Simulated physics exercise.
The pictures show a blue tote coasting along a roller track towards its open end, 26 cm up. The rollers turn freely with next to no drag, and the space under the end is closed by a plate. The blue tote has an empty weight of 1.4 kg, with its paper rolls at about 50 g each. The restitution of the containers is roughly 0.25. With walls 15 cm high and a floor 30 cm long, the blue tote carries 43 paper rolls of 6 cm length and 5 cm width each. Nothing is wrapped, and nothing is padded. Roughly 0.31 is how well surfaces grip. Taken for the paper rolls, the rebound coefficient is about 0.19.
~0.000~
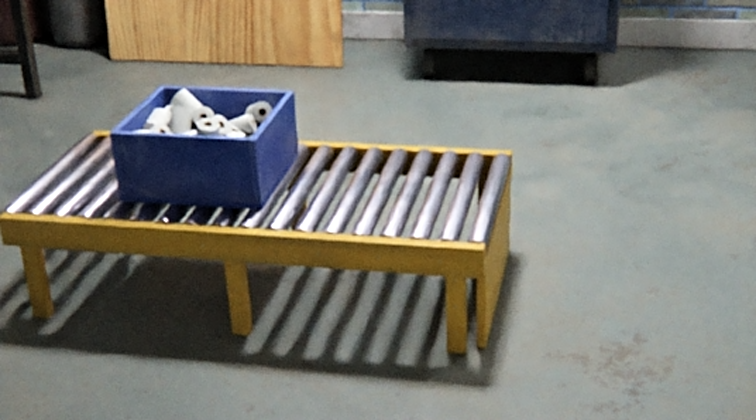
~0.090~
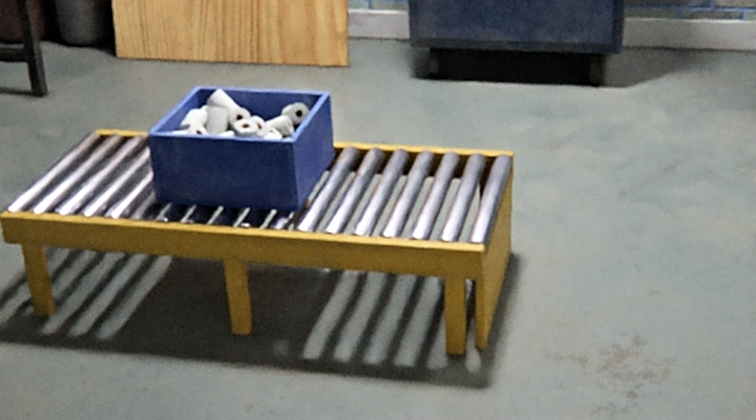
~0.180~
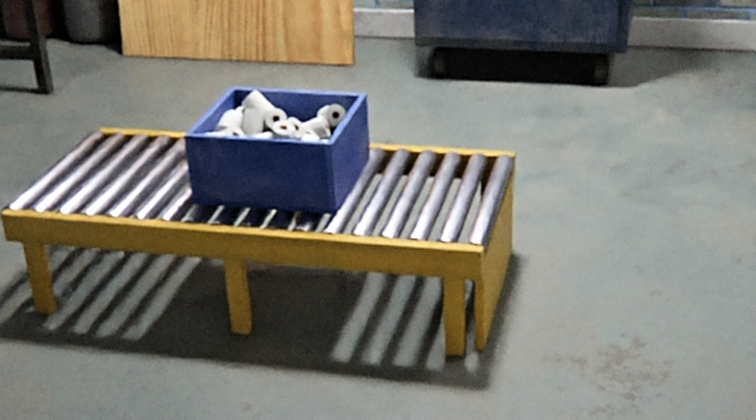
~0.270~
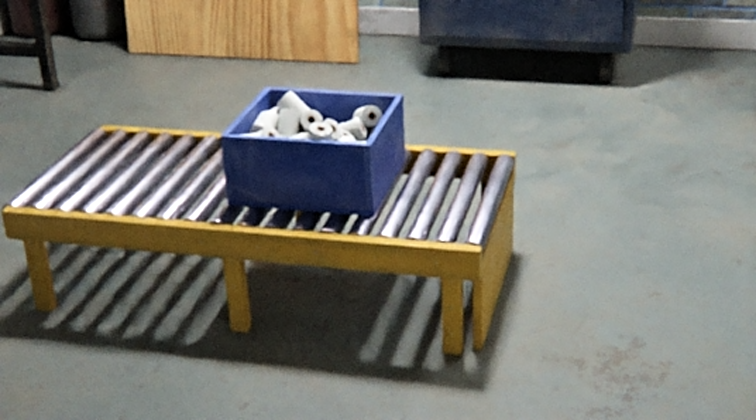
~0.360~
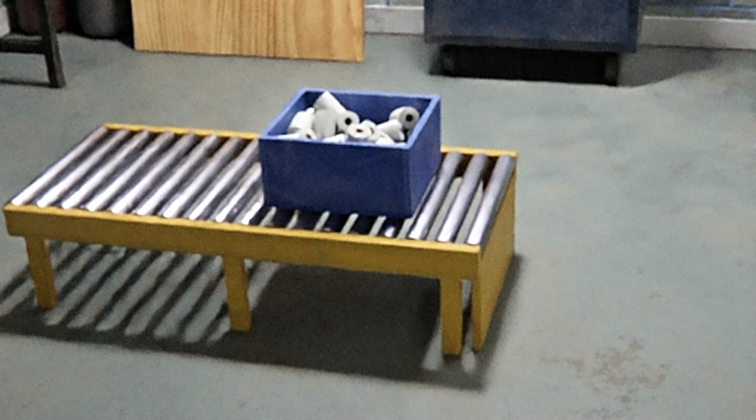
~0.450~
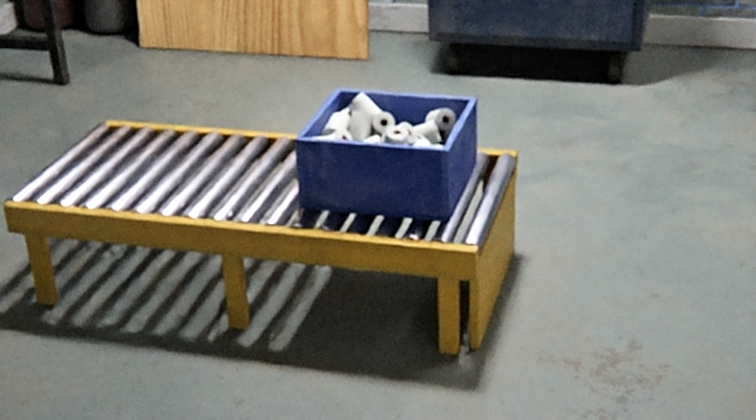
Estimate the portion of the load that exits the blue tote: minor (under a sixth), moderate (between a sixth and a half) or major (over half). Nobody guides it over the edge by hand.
Loss: Short of a sixth.
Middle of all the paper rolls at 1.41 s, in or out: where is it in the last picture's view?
Pixel (637, 276), give or take.
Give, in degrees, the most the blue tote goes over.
I'd say the peak lean is close to 35°.
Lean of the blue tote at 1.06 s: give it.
About 20°.
After 0.53 s, the leading end passes the last roller.
After 0.86 s, the blue tote leans 13° with 0 of 43 out.
After 1.06 s, the blue tote leans 22° with 0 of 43 out.
After 1.41 s, the blue tote is level with 3 of 43 out.
When it is over (at 1.70 s), the blue tote is level with 3 of 43 out. Asked share, 3 of 43, 7 per cent.
